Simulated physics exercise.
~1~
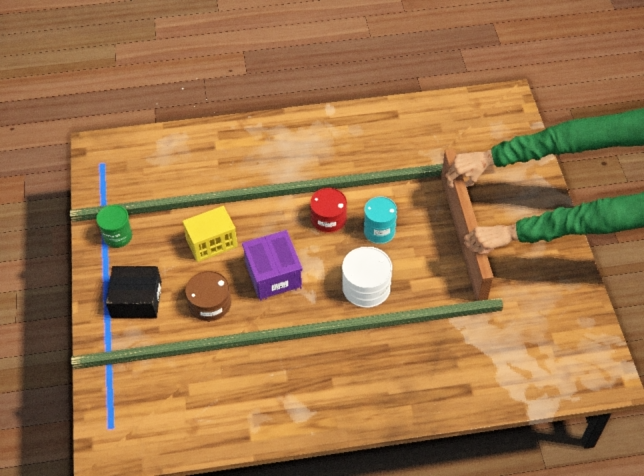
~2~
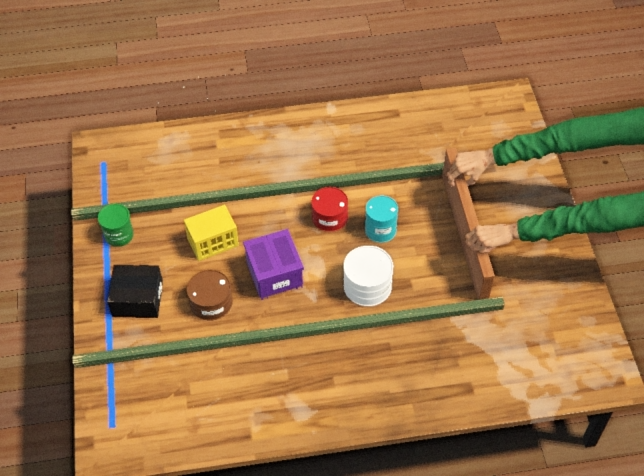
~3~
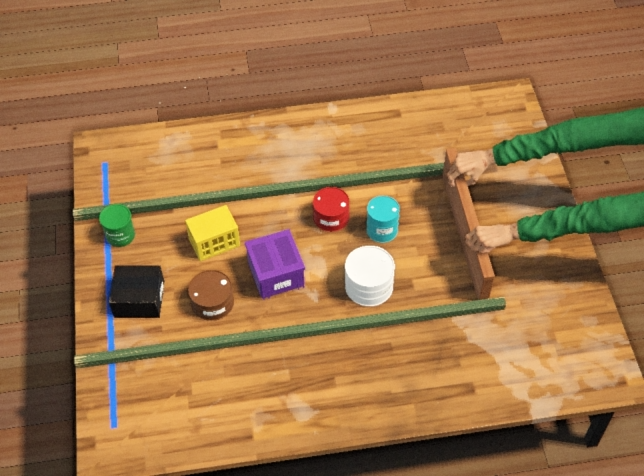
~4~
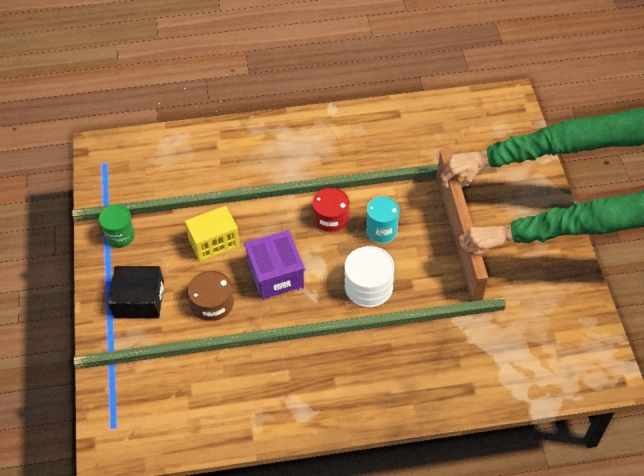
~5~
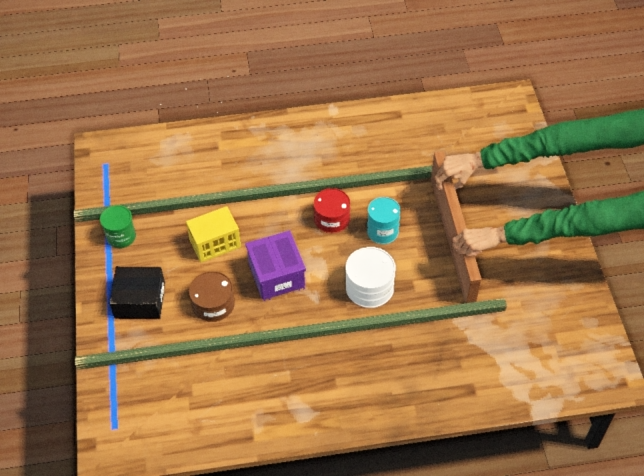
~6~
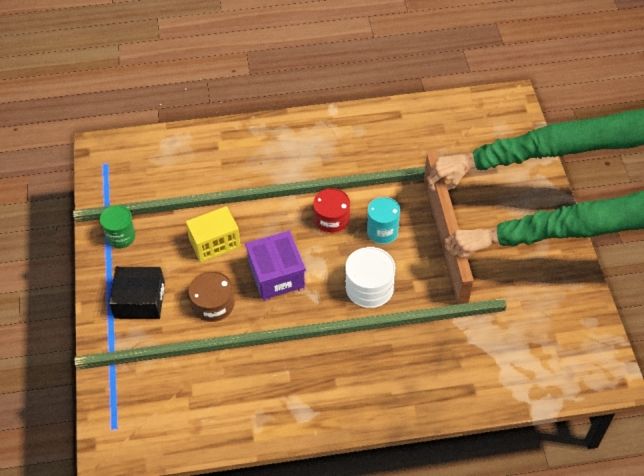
In this clip, two green-sleeved arms hold a wooden plank at the right of a table where colourful boxes and canisters sit between green rails; the hands then slide the plank slightly left, while the objects stay practically still.
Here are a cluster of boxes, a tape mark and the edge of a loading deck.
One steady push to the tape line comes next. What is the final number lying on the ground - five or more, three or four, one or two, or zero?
It ends at five or more.
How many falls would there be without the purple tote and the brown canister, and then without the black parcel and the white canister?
The first count is 3 and the second is 2.
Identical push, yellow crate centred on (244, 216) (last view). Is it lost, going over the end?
Result: It falls away.
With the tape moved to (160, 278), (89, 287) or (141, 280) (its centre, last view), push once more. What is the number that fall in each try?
Ground tally per try: 1 / 8 / 2.
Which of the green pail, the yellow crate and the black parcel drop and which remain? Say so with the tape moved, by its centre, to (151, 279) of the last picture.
The green pail remains in place; as for the yellow crate, it remains in place; and the black parcel does not stay.
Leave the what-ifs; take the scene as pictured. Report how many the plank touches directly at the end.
3 end up touching it.
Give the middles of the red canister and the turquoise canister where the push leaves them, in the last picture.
Near (88, 228) and (90, 255).
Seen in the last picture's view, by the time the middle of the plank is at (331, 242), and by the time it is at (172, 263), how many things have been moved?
At the first place 4, at the second 8.
Early on, none off yet; green pail at rest near (118, 227); black parcel at rest near (138, 293); brown canister at rest near (212, 297).
A while later, none off yet; green pail at rest near (118, 227); black parcel at rest near (138, 293); brown canister travelled a little near (194, 307).
Further along, none off yet; green pail travelled a little near (105, 222); black parcel travelled about its own width near (81, 297); brown canister travelled well along near (105, 329).
Finally, the number that fall off is five or more; lost, purple tote, yellow crate, brown canister, black parcel and green pail.
